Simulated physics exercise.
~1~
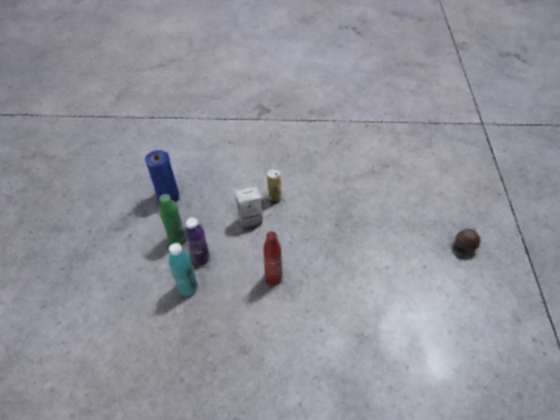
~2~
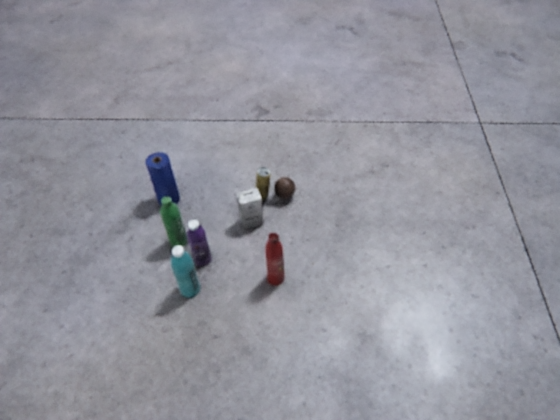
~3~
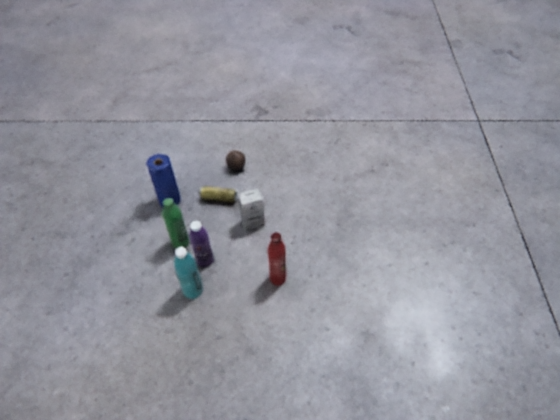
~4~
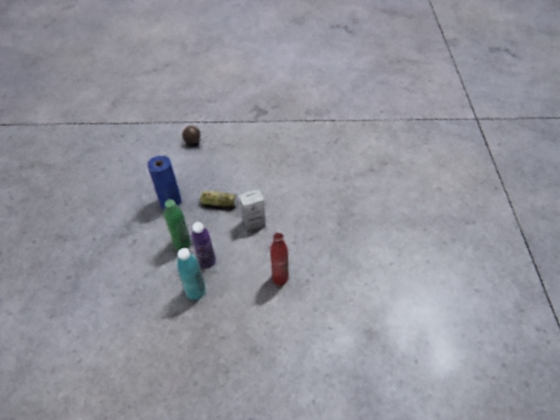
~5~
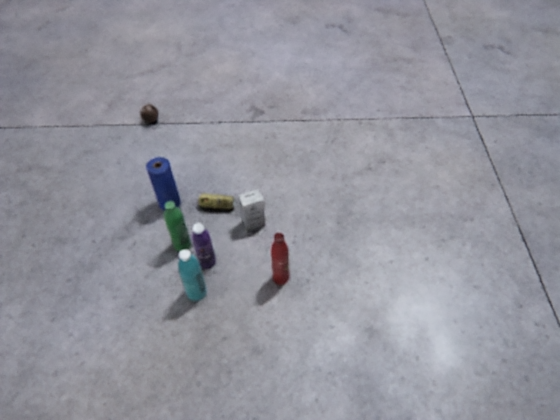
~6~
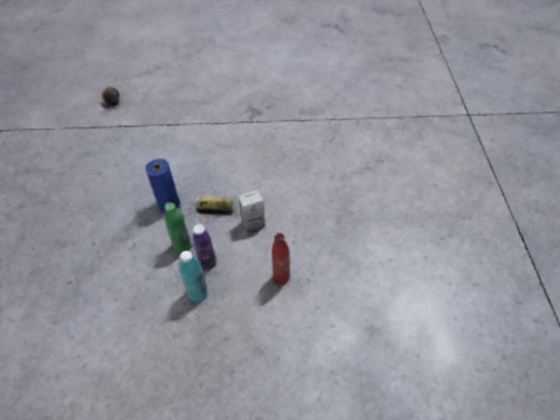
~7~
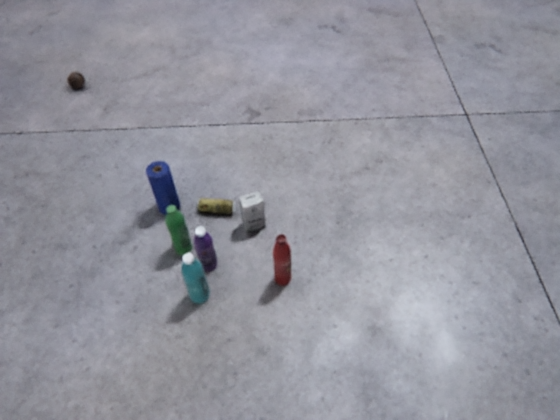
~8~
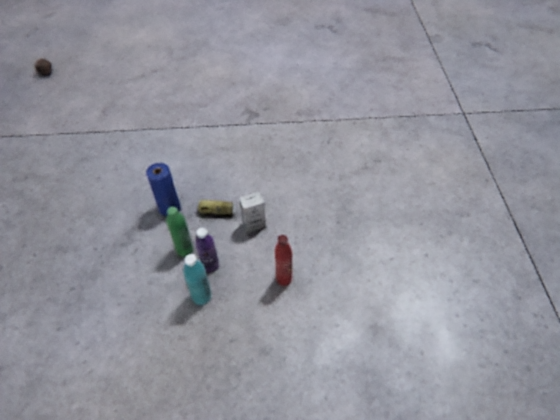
In the video, a brown ball rolls left across a gray floor toward a loose group of bottles, a blue roll, a white carton and a yellow can, knocks over the can, then rolls away to the upper left while the other objects stay standing.
